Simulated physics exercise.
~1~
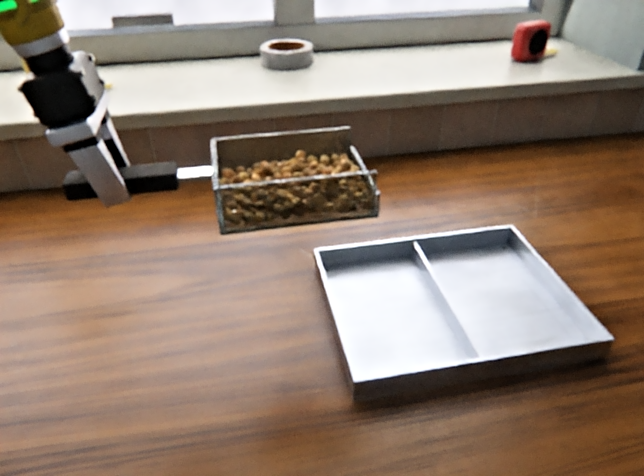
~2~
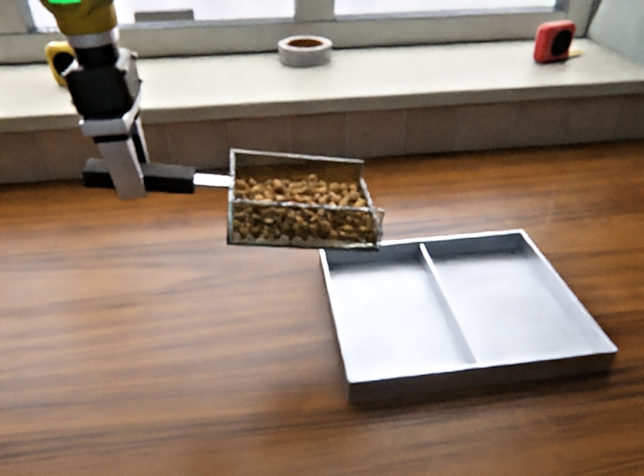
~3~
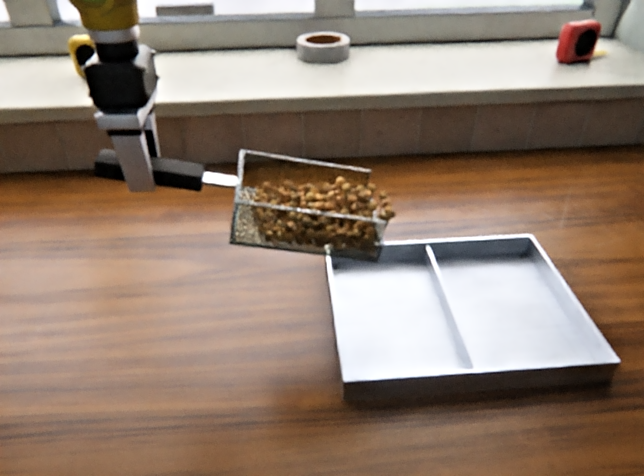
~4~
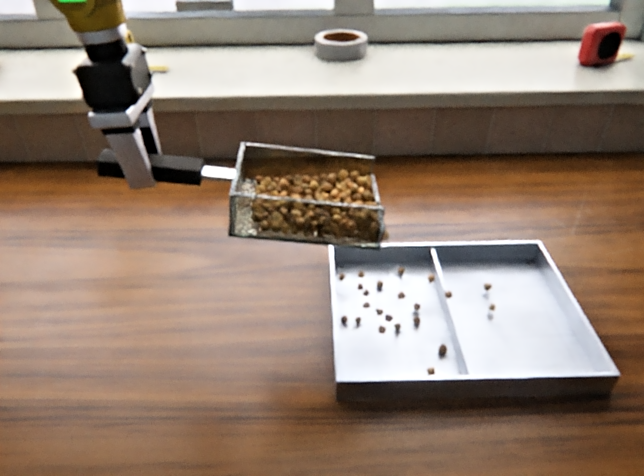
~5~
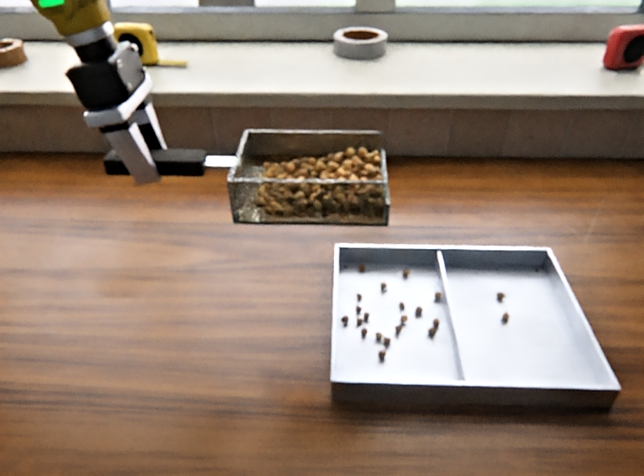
The clip opens on a robot arm at the left holding a clear box heaped with dried chickpeas above a wooden table, near a pale tray split by a cross wall. The arm moves the box a little to the right and lowers it, tipping its front end down toward the tray. The chickpeas slide toward the front, and a few spill over the edge. As the box rises and tilts back, scattered pieces lie in the tray, mostly in the left part. Finally the box is level and higher, still holding most of its load.
